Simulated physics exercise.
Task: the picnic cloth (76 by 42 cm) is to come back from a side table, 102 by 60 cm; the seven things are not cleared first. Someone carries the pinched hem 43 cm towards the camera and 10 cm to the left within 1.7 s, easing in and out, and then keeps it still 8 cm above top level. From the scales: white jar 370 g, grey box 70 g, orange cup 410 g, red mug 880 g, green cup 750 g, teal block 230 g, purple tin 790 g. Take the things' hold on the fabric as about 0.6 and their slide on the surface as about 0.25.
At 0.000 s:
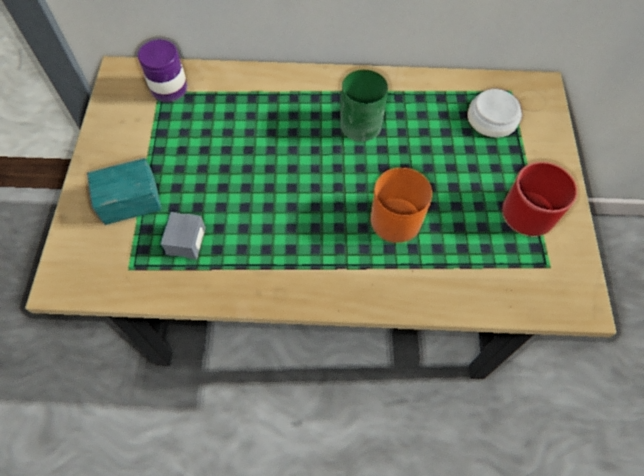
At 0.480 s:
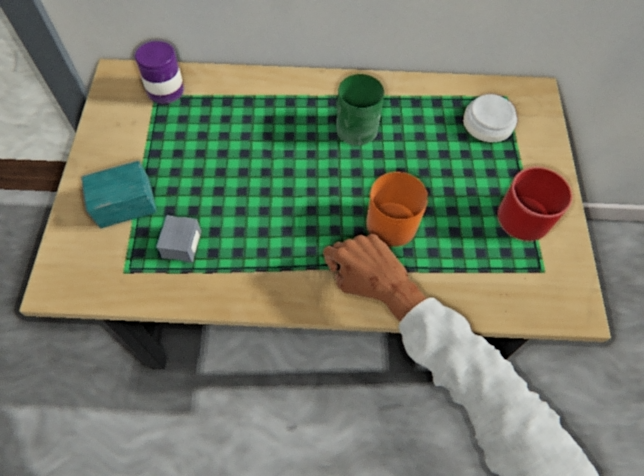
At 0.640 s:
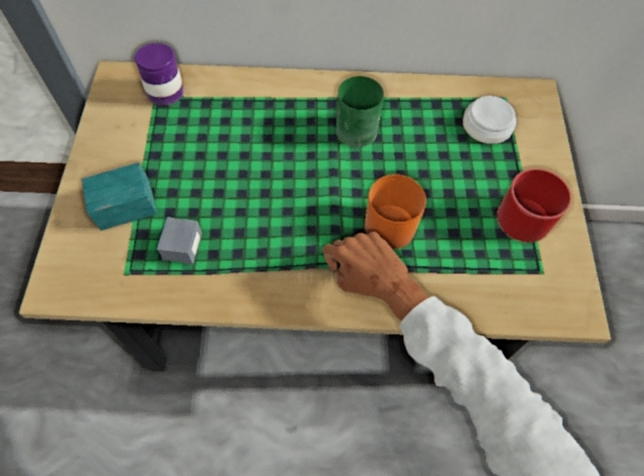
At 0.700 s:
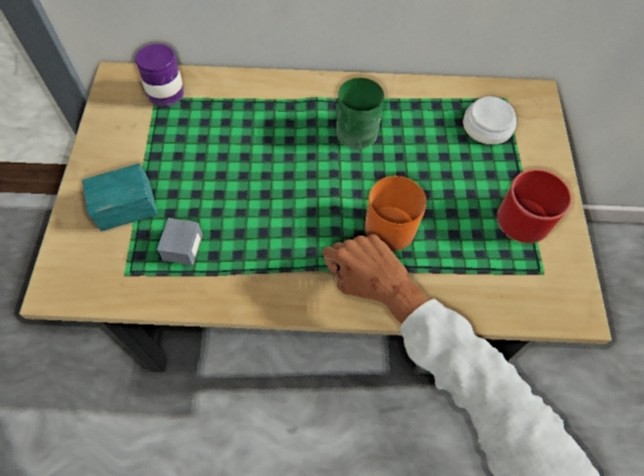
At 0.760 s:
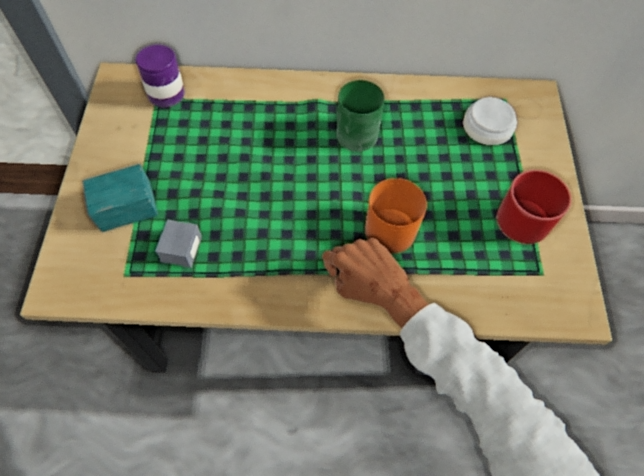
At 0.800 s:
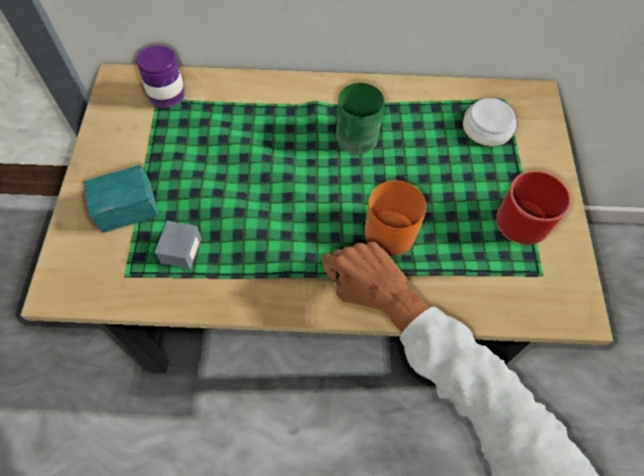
A hand in a white sleeve pinches the front hem of a green checked cloth on a wooden table and draws it very slightly towards the viewer, the cups, jar and grey box on it shifting only a little.
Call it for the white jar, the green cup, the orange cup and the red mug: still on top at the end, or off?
Call: White jar: Off, green cup: Off, orange cup: Off, red mug: Off.
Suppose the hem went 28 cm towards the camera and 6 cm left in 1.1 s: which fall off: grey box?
Outcome: Grey box leaves the top.
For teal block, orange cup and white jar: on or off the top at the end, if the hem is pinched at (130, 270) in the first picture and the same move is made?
Outcome: Teal block leaves the top; orange cup leaves the top; white jar keeps its place.
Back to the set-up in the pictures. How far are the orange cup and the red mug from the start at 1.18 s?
Approx. shift - orange cup: 10 cm; red mug: 8 cm.
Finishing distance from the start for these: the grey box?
The grey box goes off the top.
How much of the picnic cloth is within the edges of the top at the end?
Near 0 in a hundred.
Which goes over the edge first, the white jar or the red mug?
That's the red one.
At 1.2 s, 100 % of the picnic cloth is still over the top; green cup 13 cm off its start, orange cup 11 cm off its start, white jar 11 cm off its start.
At 1.6 s, 75 % of the picnic cloth is still over the top; green cup 29 cm off its start, white jar 26 cm off its start, orange cup 25 cm off its start.
At 1.9 s, 25 % of the picnic cloth is still over the top; green cup 43 cm off its start at (257, 286), white jar 41 cm off its start at (387, 264), orange cup 38 cm off its start at (325, 425).
At 2.3 s, 0 % of the picnic cloth is still over the top; white jar over the edge, green cup over the edge, red mug over the edge.
At 3.9 s, 0 % of the picnic cloth is still over the top; white jar over the edge, green cup over the edge, orange cup over the edge, red mug over the edge.
